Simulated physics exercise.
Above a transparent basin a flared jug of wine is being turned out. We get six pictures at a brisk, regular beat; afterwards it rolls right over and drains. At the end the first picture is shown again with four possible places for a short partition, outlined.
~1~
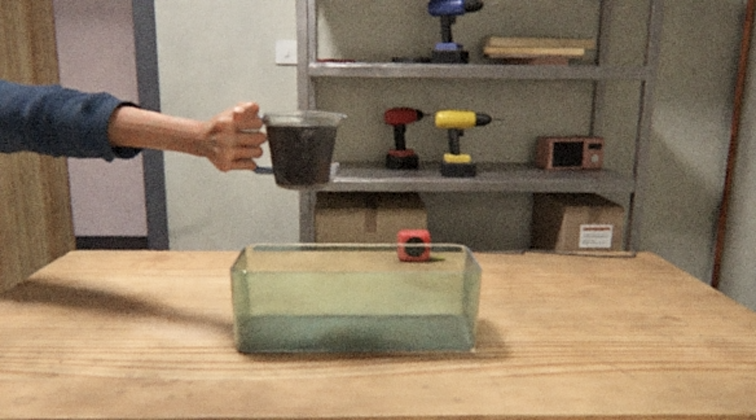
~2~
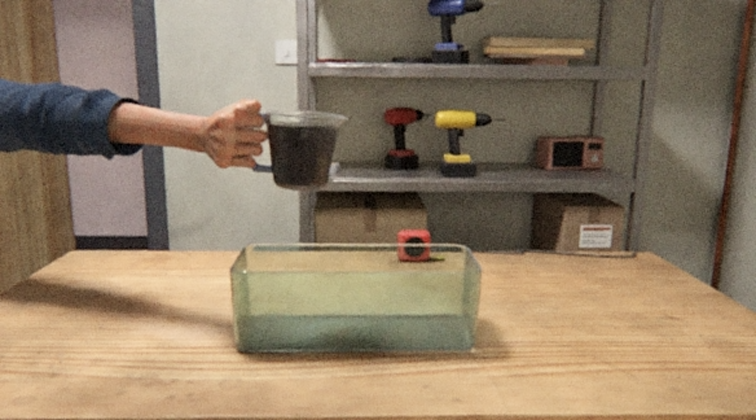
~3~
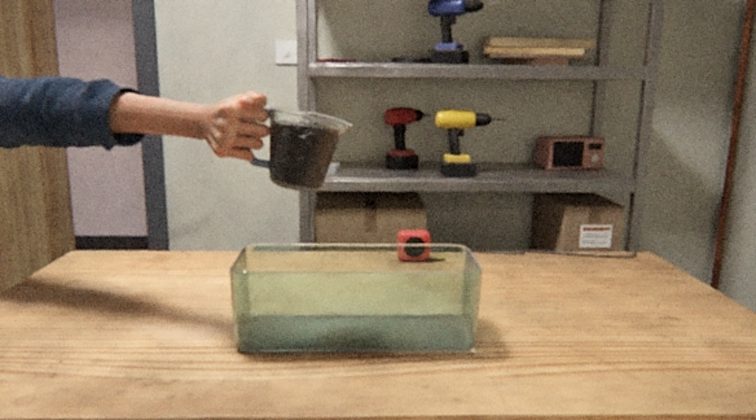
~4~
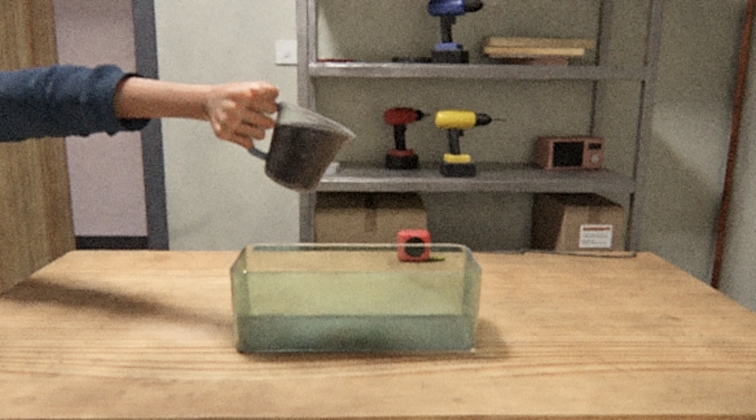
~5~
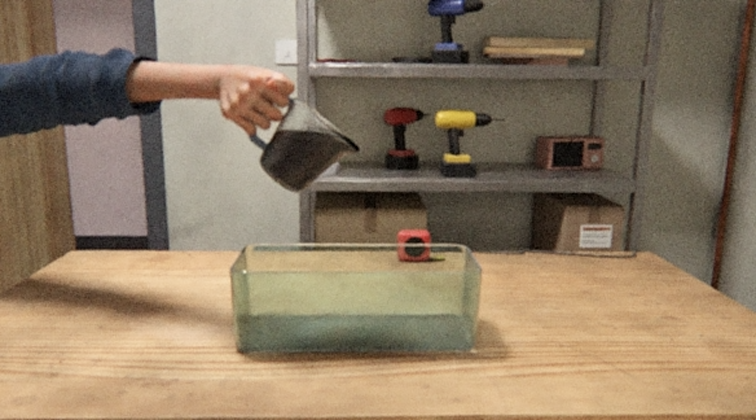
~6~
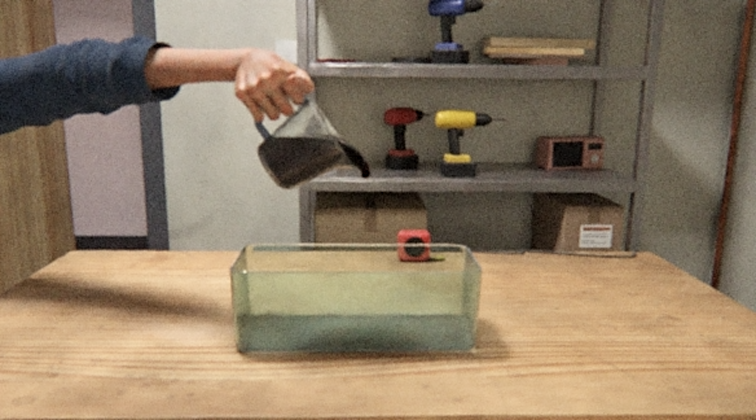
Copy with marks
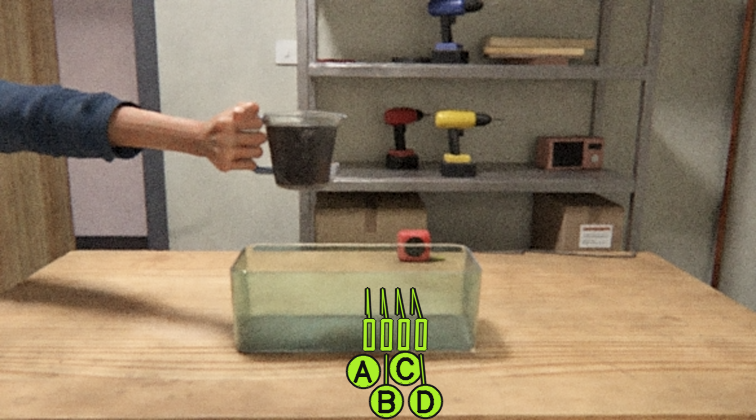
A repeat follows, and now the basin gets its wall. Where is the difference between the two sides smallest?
B.
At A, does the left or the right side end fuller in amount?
The right one.
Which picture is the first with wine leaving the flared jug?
Picture 5.
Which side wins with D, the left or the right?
The left side.
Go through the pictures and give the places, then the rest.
The first picture shows upright, lip at (346, 116); basin from (236, 349) to (476, 348); nothing has left yet.
The second picture shows tipped about 3°, lip at (348, 119); nothing has left yet.
The third picture shows tipped about 11°, lip at (351, 125); nothing has left yet.
The fourth picture shows tipped about 23°, lip at (356, 137); nothing has left yet.
The fifth picture shows tipped about 39°, lip at (357, 152); wine is over the lip, down to (357, 152).
The sixth picture shows tipped about 56°, lip at (354, 168); wine is over the lip, down to (365, 176).
On the marked copy, A at (369, 355); B at (386, 355); C at (403, 354); D at (420, 354).
If A is chosen, about 12 % ends left of the wall and 85 % right of it; 3 % is lost outside.
If B is chosen, about 52 % ends left of the wall and 45 % right of it; 3 % is lost outside.
If C is chosen, about 82 % ends left of the wall and 14 % right of it; 4 % is lost outside.
If D is chosen, about 86 % ends left of the wall and 7 % right of it; 6 % is lost outside.
